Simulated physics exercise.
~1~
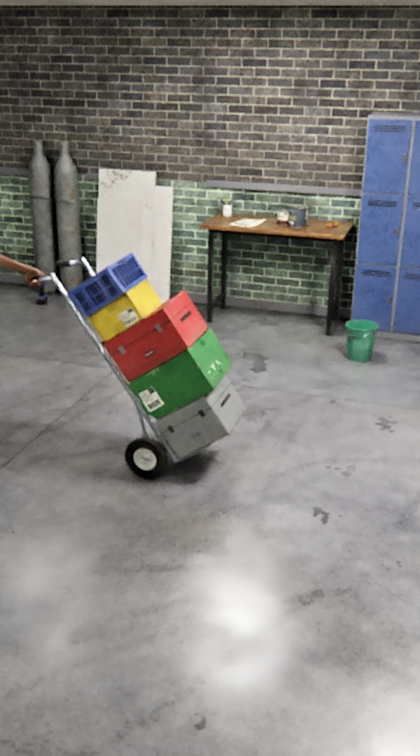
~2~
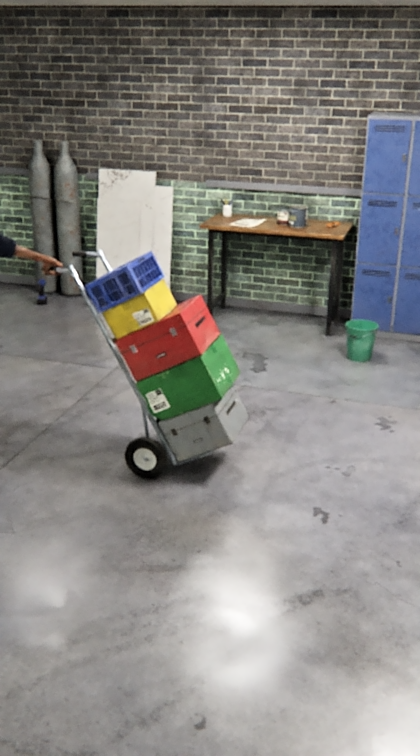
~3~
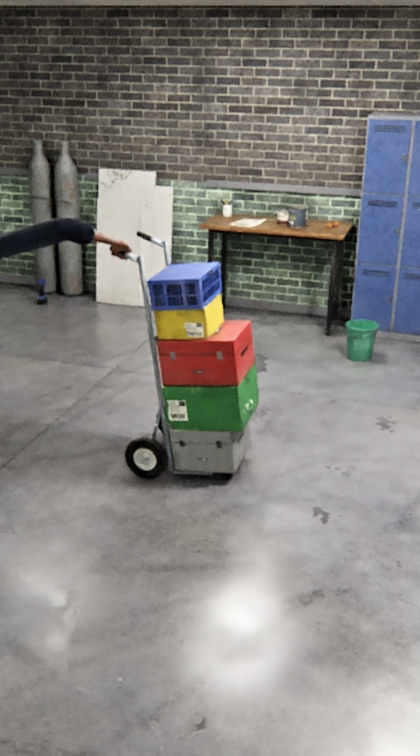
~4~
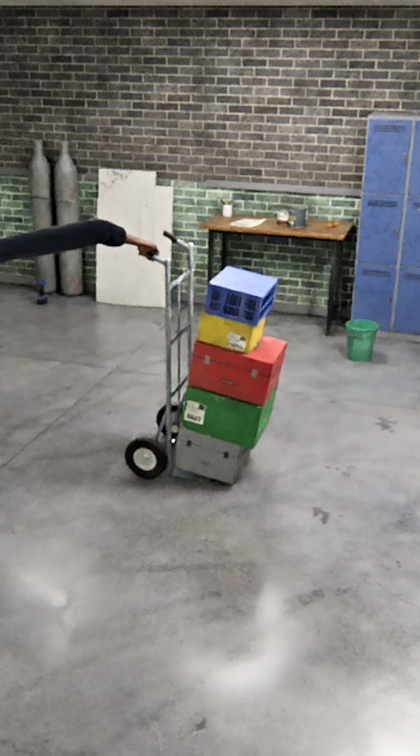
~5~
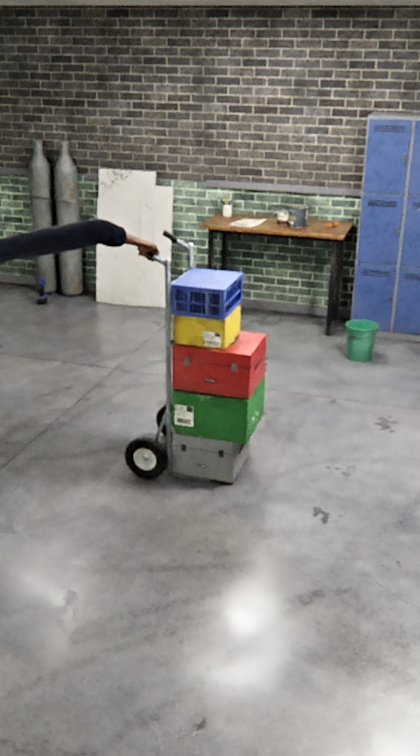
A loaded sack truck swings upright, its stacked boxes tip right, then settle back, still stacked.
